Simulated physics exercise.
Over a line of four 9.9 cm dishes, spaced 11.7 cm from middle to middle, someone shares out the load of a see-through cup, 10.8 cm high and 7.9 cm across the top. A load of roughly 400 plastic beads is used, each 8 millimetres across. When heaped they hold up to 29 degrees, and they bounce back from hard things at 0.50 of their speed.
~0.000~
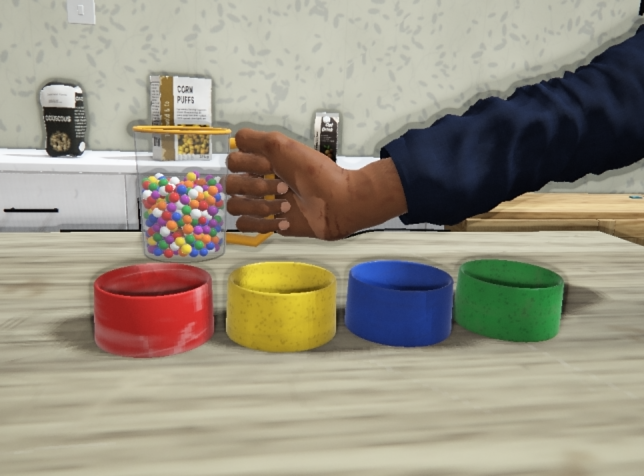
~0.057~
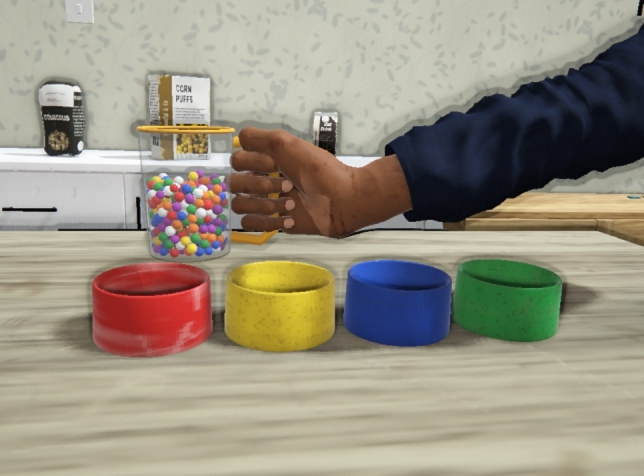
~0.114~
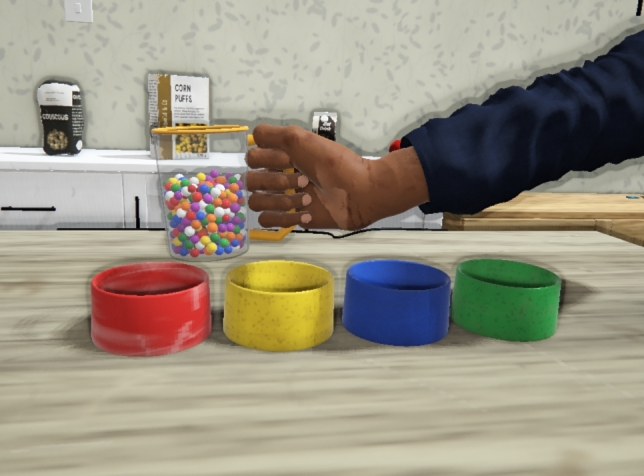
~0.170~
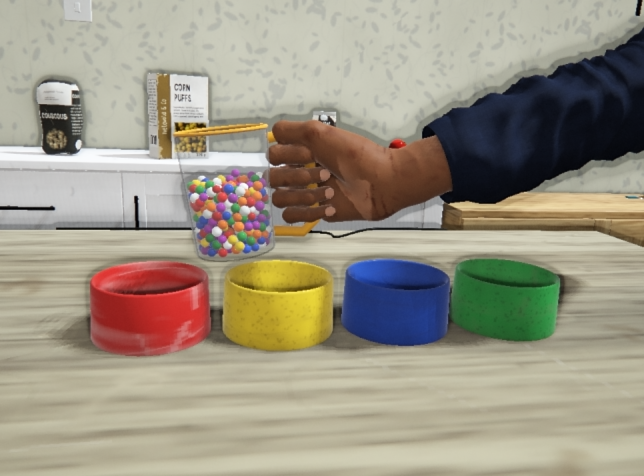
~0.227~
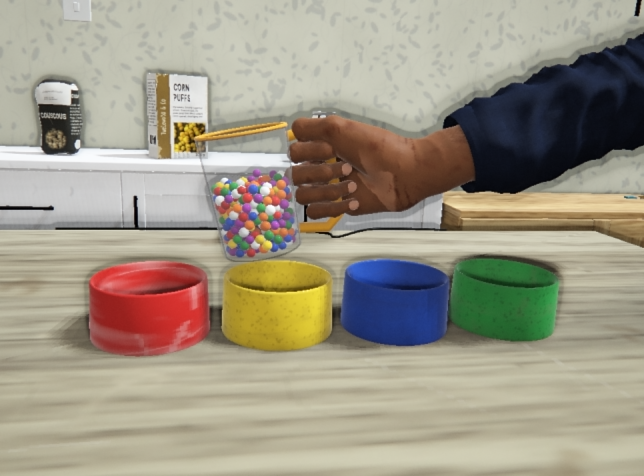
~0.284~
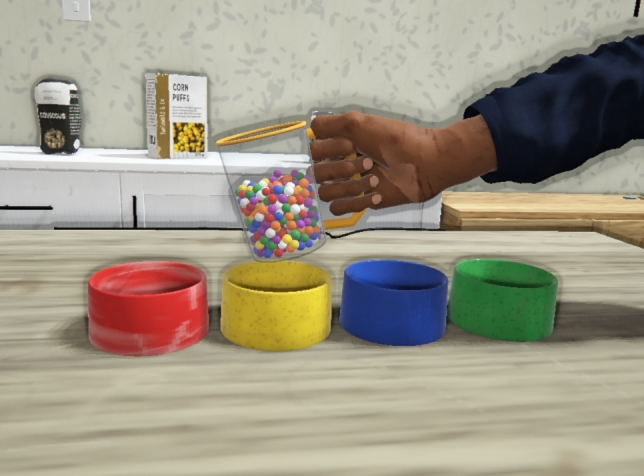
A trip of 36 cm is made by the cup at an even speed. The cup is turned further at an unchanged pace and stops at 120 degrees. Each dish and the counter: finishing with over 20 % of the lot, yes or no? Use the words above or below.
Red - below; blue - below; green - above; yellow - below; counter - below.
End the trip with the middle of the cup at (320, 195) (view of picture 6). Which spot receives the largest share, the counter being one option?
The largest share goes to yellow.
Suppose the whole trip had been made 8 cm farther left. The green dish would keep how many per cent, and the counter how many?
Then the green dish would get 0 and the counter 0.
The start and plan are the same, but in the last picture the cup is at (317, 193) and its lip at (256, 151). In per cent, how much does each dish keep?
In the end red holds 0, blue holds 0, green holds 100, yellow holds 0.
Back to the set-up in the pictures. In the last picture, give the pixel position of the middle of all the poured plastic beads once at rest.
When it all comes to rest, the middle is near (495, 299).
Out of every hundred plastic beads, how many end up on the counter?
Estimate: Close to 0 %.
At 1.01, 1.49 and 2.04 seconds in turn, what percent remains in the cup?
First 100, then 95, then 10 per cent.
After 1.01 s, tilt 65 degrees; cup holds 100 %.
After 1.49 s, tilt 97 degrees; cup holds 95 %.
After 2.04 s, tilt 120 degrees; cup holds 10 %, green 90 %.
By 2.6 s all is still; red 0 %, blue 0 %, green 100 %, yellow 0 %, counter 0 %.
